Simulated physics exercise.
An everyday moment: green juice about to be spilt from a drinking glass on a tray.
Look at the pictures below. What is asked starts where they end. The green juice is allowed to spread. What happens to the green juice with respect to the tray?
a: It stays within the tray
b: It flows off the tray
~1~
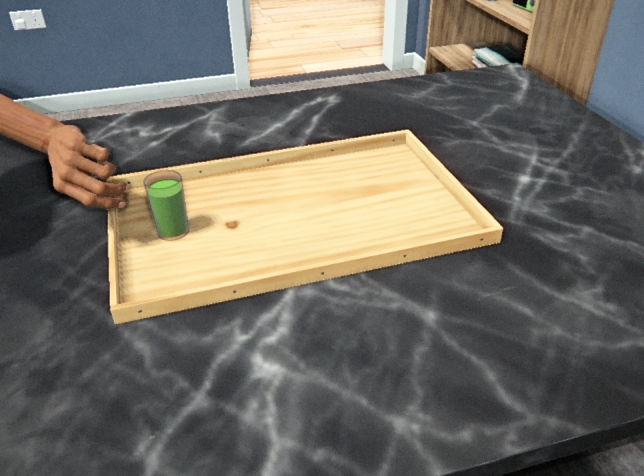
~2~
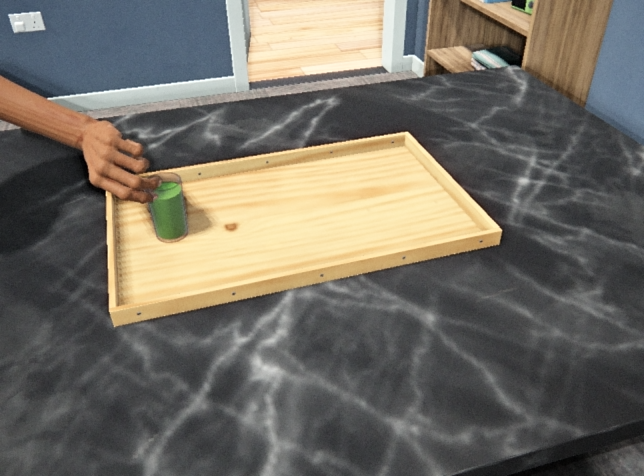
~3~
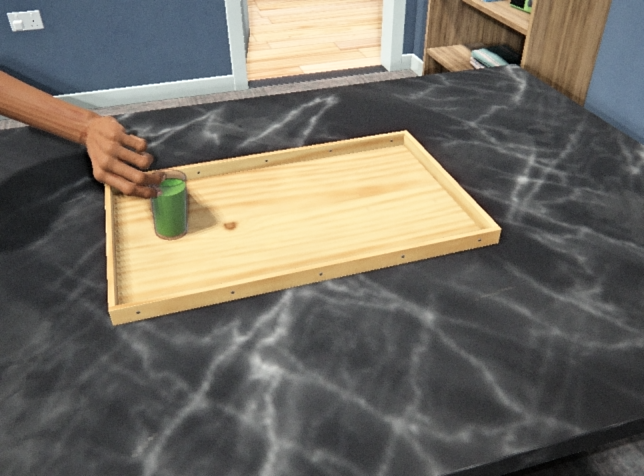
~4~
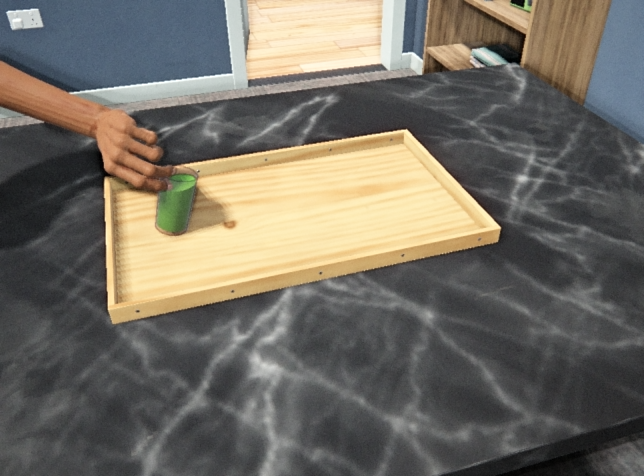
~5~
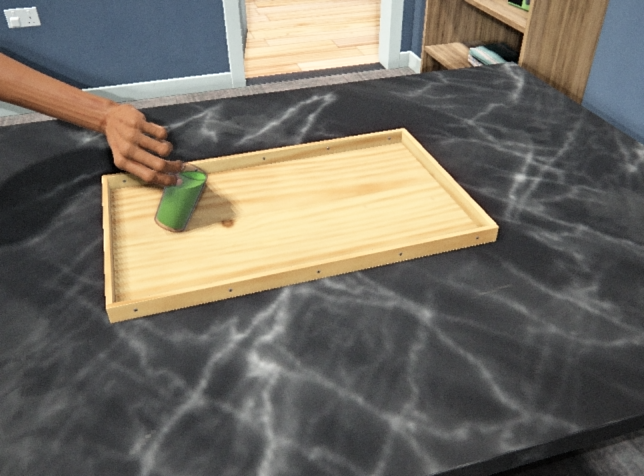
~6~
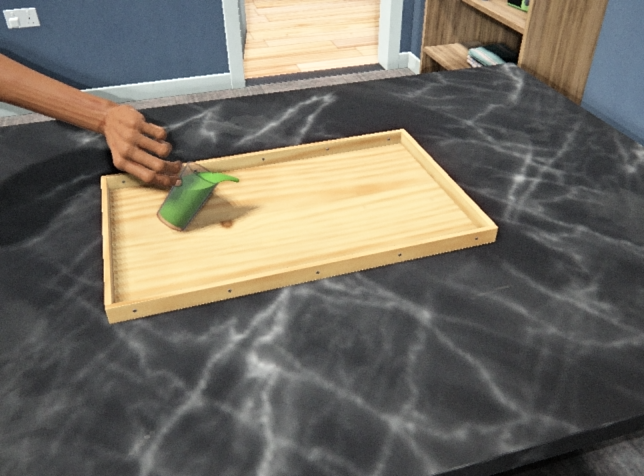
It stays within the tray (a).
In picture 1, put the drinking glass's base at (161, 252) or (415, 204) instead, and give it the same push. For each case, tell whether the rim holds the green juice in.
In the first try it keeps within the tray; in the second it wets the top as well.
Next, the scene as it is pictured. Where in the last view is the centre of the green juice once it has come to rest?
In the last view, its middle sits roughly at (361, 190).
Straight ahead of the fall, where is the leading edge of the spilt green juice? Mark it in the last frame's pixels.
Near (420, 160).
Next, the drinking glass lies in the tray; the puddle covers about as much as a plate; the top is dry.
After that, the puddle covers about as much as a tray; the top is dry.
Finally, the puddle covers about as much as a tray; the top is dry.
